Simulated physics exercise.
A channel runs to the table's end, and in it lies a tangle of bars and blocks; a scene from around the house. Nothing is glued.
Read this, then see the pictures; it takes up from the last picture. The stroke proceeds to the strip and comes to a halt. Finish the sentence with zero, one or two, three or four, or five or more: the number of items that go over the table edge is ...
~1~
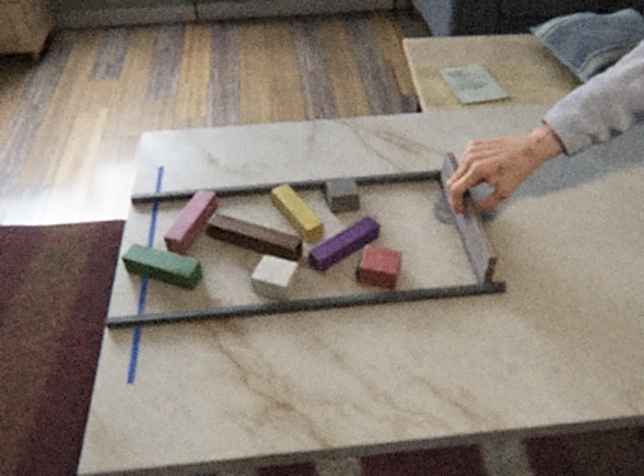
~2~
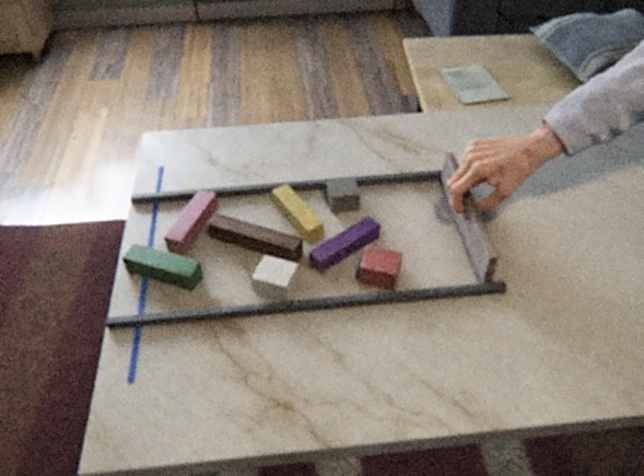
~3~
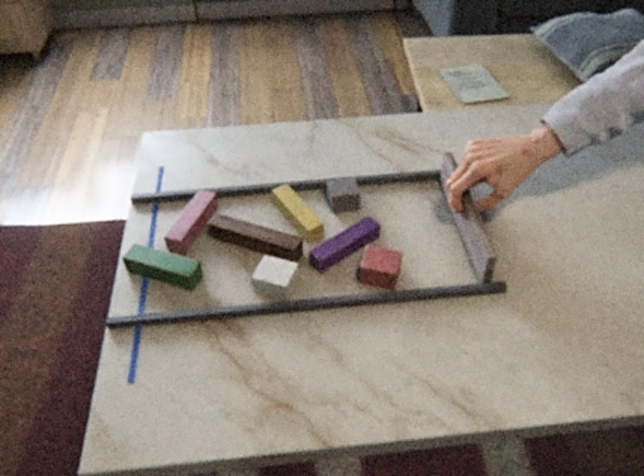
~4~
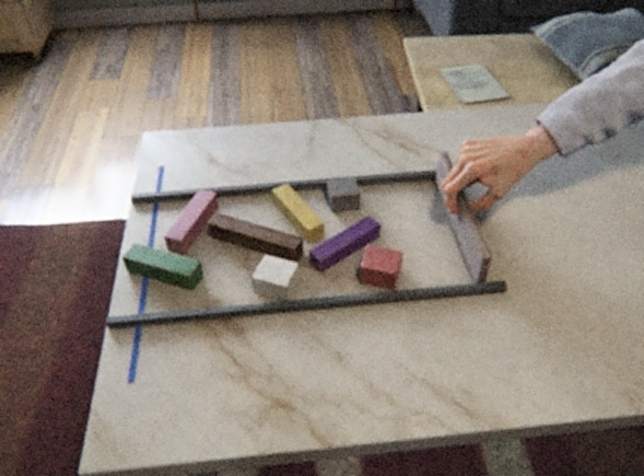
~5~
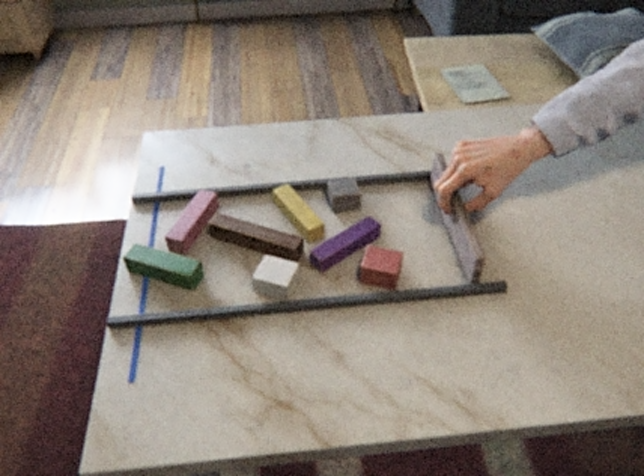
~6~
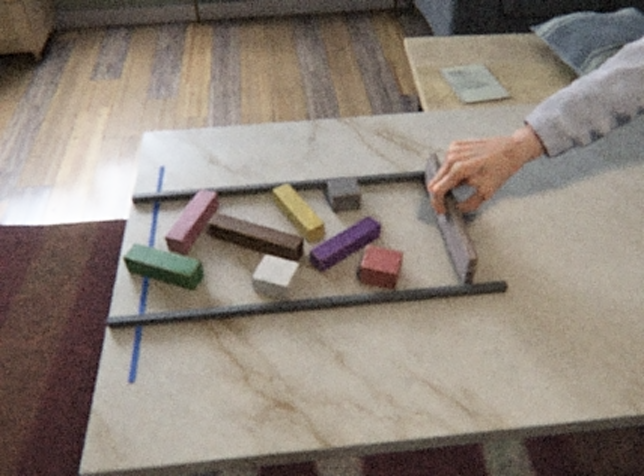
The number of items that go over the table edge is five or more.
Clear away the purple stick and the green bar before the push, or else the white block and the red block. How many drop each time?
3 in the first try, 4 in the second.
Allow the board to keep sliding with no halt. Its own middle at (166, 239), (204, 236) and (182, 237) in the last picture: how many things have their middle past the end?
4, 2 and 3.
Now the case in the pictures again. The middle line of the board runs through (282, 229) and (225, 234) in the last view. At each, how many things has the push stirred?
Counting first: 7, next 8.
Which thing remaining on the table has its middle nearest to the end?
Going by centres, it is the purple stick.
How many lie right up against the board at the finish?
Looks like 3 of them, all told.
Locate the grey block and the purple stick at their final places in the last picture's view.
Final spots - grey block (139, 211), purple stick (120, 259).
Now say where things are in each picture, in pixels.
In the first frame, green bar (163, 267); pink bar (192, 221); brown stick (255, 237); board (466, 214); tape (148, 255).
In the second frame, pink bar (192, 221); grey block (343, 195).
In the third frame, brown stick (256, 238); white block (276, 278).
In the fourth frame, green bar (163, 266); red block (381, 267).
In the fifth frame, pink bar (193, 221); purple stick (346, 243).
In the sixth frame, green bar (164, 266); pink bar (193, 221); brown stick (256, 238); board (448, 215); tape (149, 255).
Soon after, none off yet; green bar at rest near (164, 266); pink bar at rest near (193, 221); brown stick at rest near (256, 238).
Then, none off yet; green bar moving near (160, 266); pink bar moved a little near (152, 215); brown stick moved about its own width near (197, 235).
Further on, none off yet; green bar tipped well over near (102, 266); pink bar tipped well over near (112, 219); brown stick moved about its own width near (116, 240).
At rest, the number that fall off is five or more; fallen, yellow bar, white block, brown stick, pink bar and green bar.
